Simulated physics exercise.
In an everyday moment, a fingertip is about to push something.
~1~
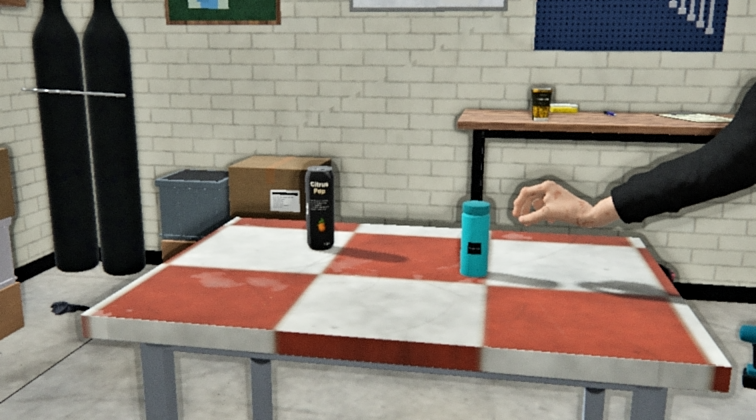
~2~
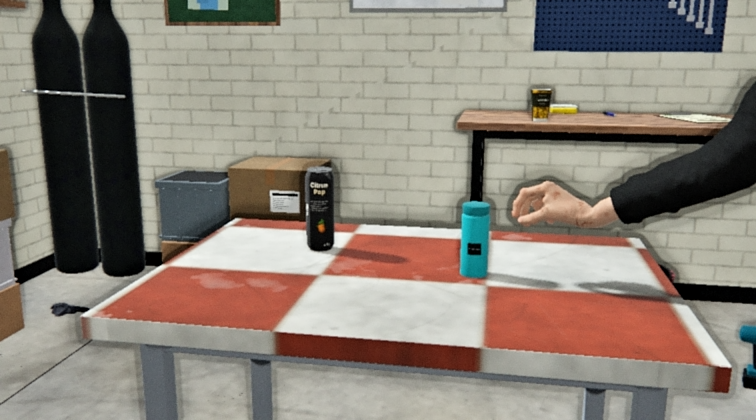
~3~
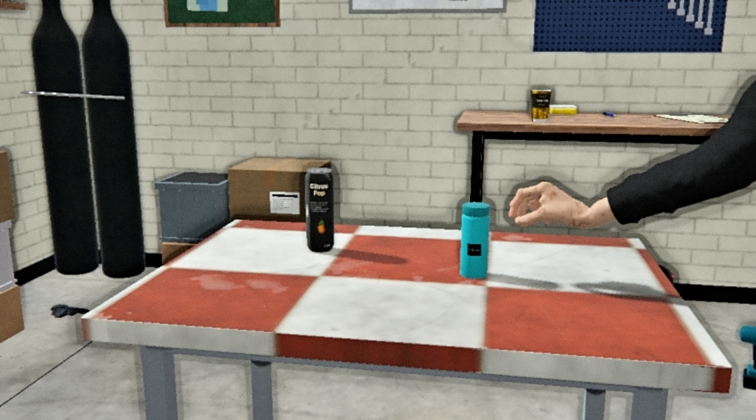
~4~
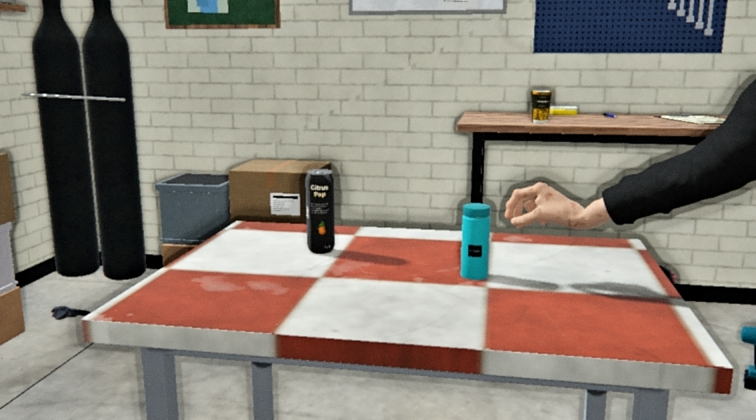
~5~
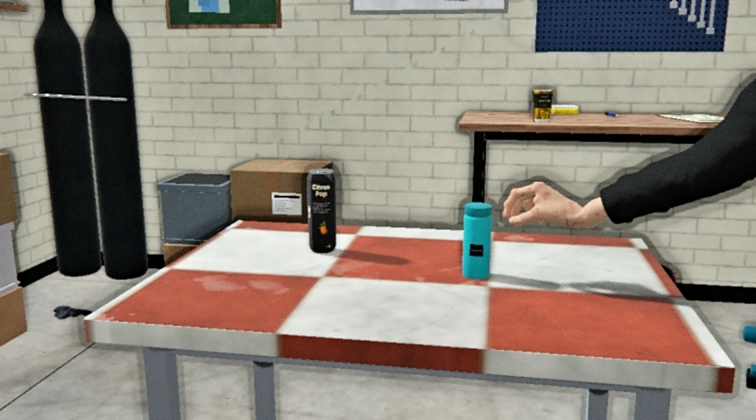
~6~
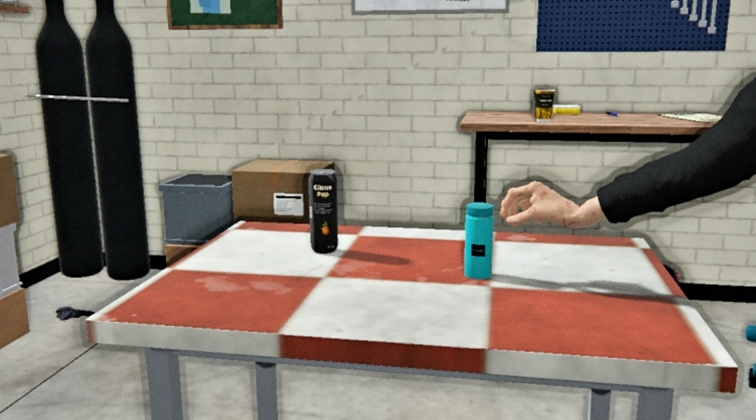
A garage-like room with pale brick walls is seen from the front and slightly above a red-and-white checked table. A turquoise shaker stands right of centre and a black can farther left, with dark cylinders and boxes behind on the left, a wooden bench on the right, and a black-sleeved arm reaching in. The hand edges slightly left towards the shaker, which stays still, while the camera wavers faintly.
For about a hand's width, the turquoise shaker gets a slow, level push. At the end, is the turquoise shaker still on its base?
Overturned.
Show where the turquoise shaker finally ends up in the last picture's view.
Near pixel (427, 260).
Then, 0.80 s after the last picture, turquoise shaker tipped 25° from how it was near (462, 238).
Then, 1.10 s after the last picture, turquoise shaker on its side near (427, 259).
At rest, tipped over on the table, turquoise shaker. Seen from the same camera at the end, turquoise shaker near (427, 260).
